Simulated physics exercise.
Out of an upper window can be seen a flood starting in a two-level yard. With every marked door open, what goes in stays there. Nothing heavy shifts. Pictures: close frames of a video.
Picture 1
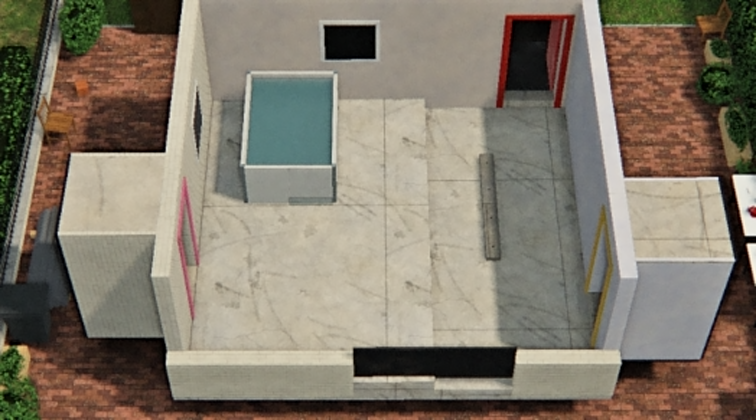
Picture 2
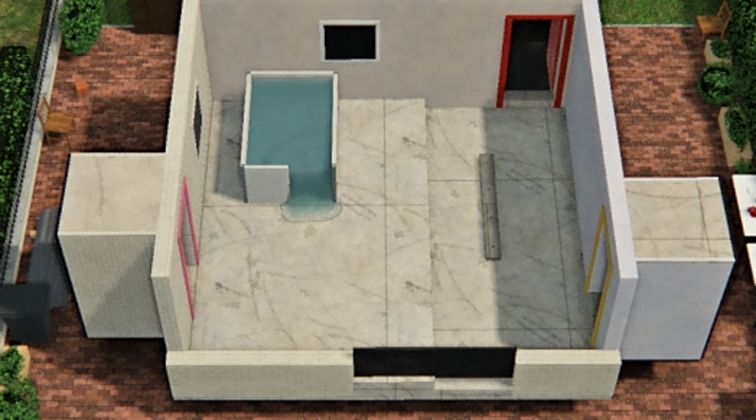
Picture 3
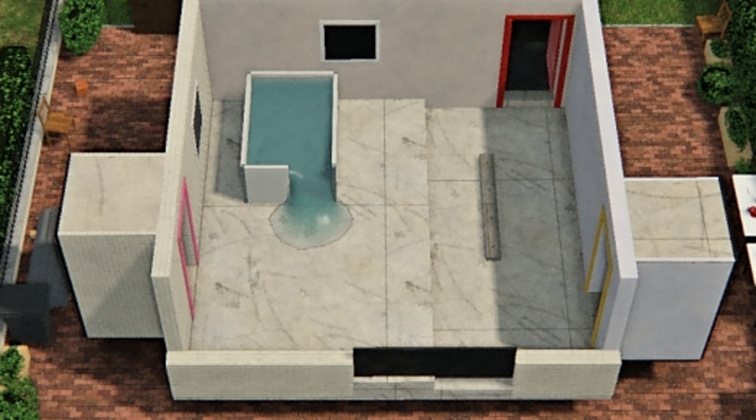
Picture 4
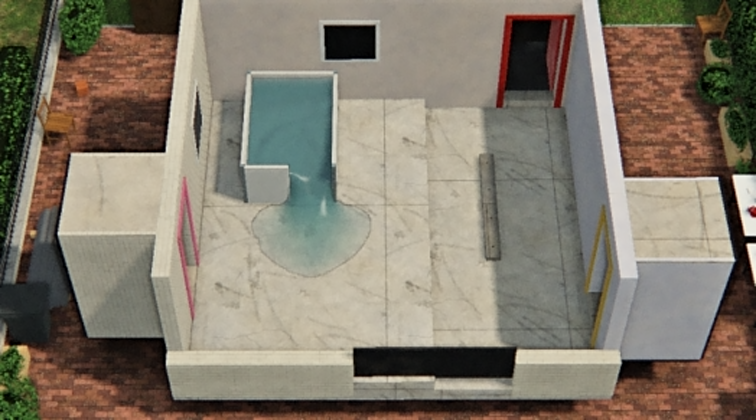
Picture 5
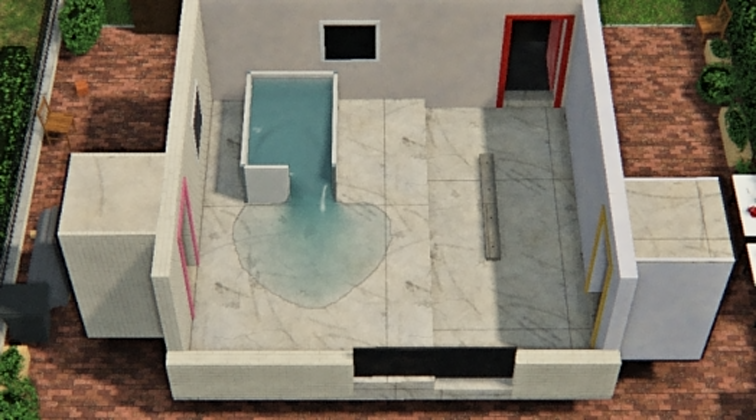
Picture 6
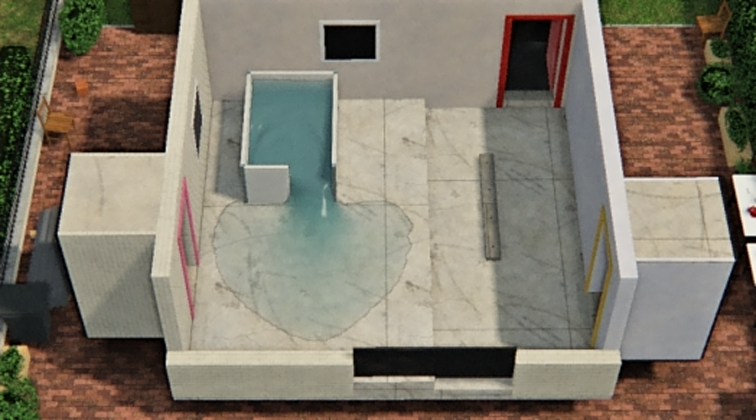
The footage shows a walled yard seen from above, where a raised tank of blue-green water opens at its front and water pours through the gap, spreading across the pale stone floor in a steadily widening, rounded pool.
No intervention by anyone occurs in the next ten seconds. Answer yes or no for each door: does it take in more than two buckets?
Red door: No; yellow door: Yes; pink door: Yes.
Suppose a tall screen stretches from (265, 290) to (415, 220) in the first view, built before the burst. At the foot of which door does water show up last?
I'd say the yellow-painted one is last.
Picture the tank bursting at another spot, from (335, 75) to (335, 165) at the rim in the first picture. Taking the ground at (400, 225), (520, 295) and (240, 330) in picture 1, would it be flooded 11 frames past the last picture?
Taking the three spots as listed, they end up inundated, inundated and spared.
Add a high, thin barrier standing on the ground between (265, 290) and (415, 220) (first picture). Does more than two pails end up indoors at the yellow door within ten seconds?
Note: Yellow remains below threshold.
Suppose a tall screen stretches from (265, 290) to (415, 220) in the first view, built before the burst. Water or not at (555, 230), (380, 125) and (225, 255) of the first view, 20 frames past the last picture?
Taking the points in order - unwetted, wetted, wetted.
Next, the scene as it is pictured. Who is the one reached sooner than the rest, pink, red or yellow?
Answer: The one in pink.
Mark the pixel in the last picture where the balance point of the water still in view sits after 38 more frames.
About (360, 246).
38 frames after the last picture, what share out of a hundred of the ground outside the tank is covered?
My guess is around 75 in a hundred.
A moment on, water covers 40 % of the floor; the red door not reached, the yellow door not reached, the pink door under two buckets in.
Next, water covers 45 % of the floor; the red door not reached, the yellow door not reached, the pink door under two buckets in.
Then, water covers 50 % of the floor; the red door not reached, the yellow door over two buckets in, the pink door over two buckets in.
Later, water covers 75 % of the floor; the red door wet at the sill, nothing in, the yellow door far over two buckets in, the pink door far over two buckets in.
In the end, water covers 85 % of the floor; the red door wet at the sill, nothing in, the yellow door far over two buckets in, the pink door far over two buckets in.
